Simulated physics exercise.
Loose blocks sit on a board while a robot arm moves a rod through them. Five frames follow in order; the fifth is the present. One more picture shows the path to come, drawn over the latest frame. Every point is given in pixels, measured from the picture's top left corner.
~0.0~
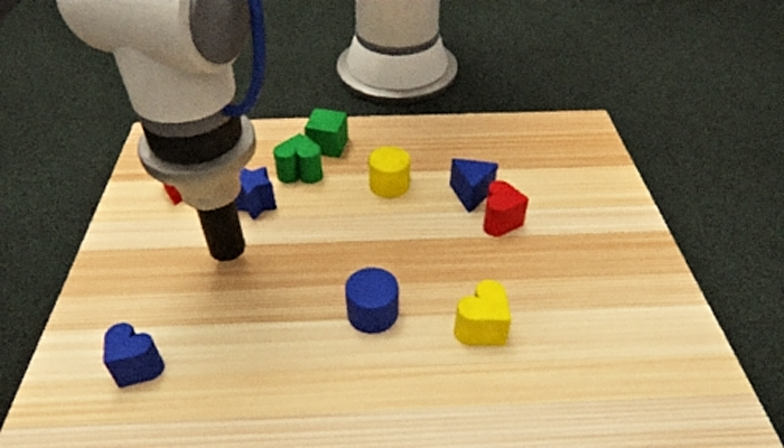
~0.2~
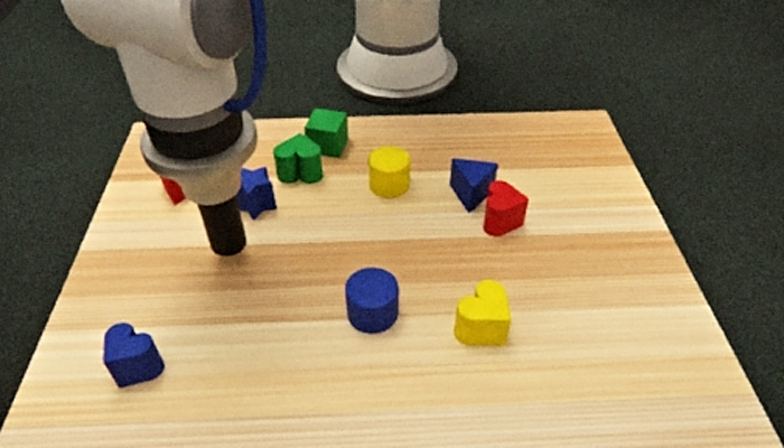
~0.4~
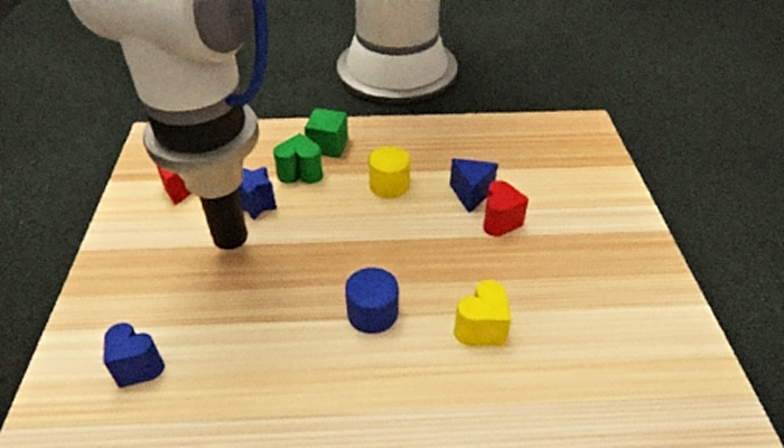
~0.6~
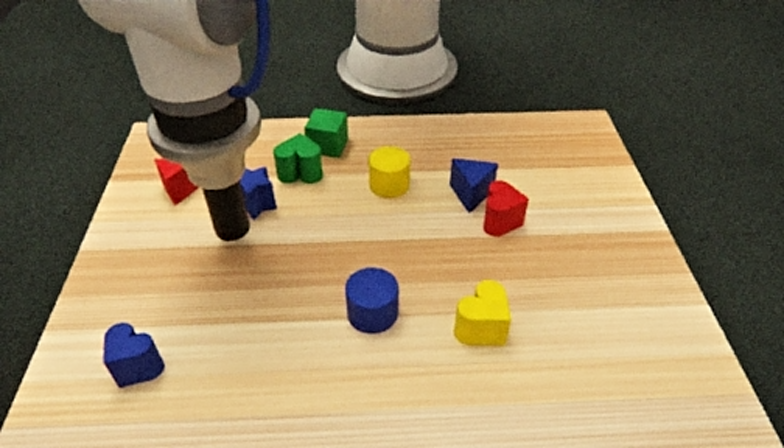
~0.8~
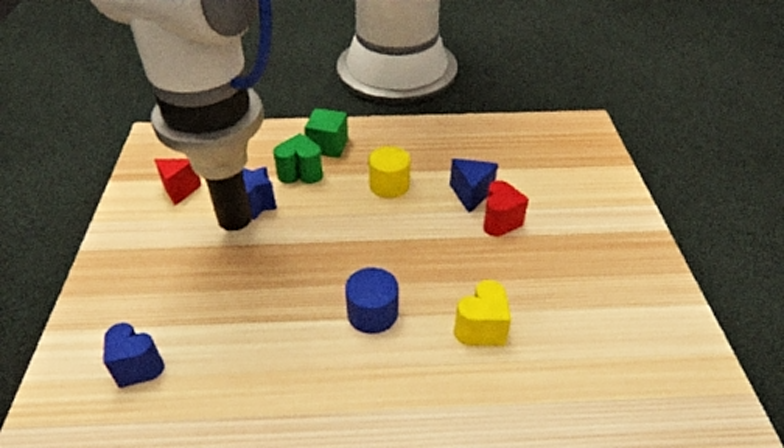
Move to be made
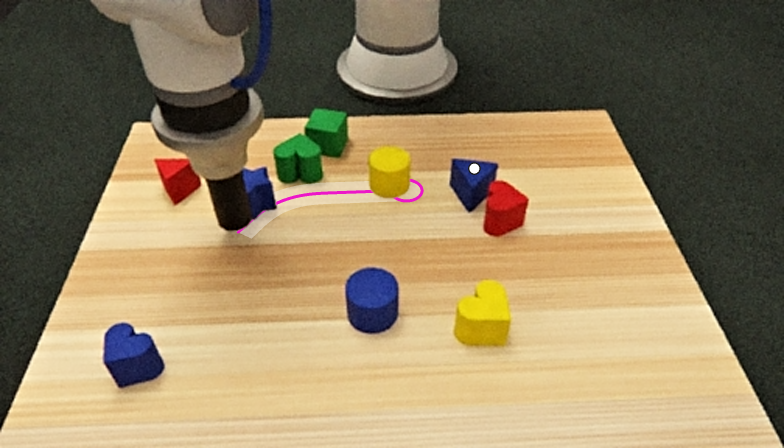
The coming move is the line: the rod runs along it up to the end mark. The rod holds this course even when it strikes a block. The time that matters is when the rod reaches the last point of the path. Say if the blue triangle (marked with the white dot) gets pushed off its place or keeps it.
Here's my answer: The blue triangle remains in position.
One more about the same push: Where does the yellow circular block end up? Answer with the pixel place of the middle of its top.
Its top centre is at about (435, 149).
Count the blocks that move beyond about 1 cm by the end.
Looking at the path, I think three or more of the blocks end up more than 1 cm away.
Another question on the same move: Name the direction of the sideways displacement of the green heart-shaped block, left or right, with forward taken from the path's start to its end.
Picture yourself facing from the start of the path to its end: The green heart-shaped block moves off to your left.
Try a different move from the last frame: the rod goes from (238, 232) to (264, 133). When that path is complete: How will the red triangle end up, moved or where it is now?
Once the rod is done, the red triangle remains in the old spot.
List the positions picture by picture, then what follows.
The first picture shows rod tip (228, 248); block tops, blue star (251, 178); green heart-shaped block (297, 146); yellow circular block (389, 158); blue triangle (474, 169).
The second picture shows rod (229, 244); blocks unchanged.
The third picture shows rod (231, 237); blocks unchanged.
The fourth picture shows rod (233, 229); blocks unchanged.
The fifth picture shows rod (235, 220); blue star (251, 178); green heart-shaped block (297, 146); yellow circular block (389, 158); blue triangle (474, 169).
Path on the board, from (238, 232) over (286, 200) and (346, 192) to (406, 190); the dot is on the blue triangle.
The first path, step by step. One third of the way, rod (284, 187); blue star (274, 155), turned 55° anticlockwise; green heart-shaped block (298, 139), turned 25° clockwise.
Two thirds of the way, rod (346, 180); blue star (276, 155), turned 75° anticlockwise; green heart-shaped block (297, 138), turned 35° clockwise.
At the end, rod (407, 178); blue star (276, 155), turned 75° anticlockwise; green heart-shaped block (297, 138), turned 35° clockwise; yellow circular block (435, 149); blue triangle in place.
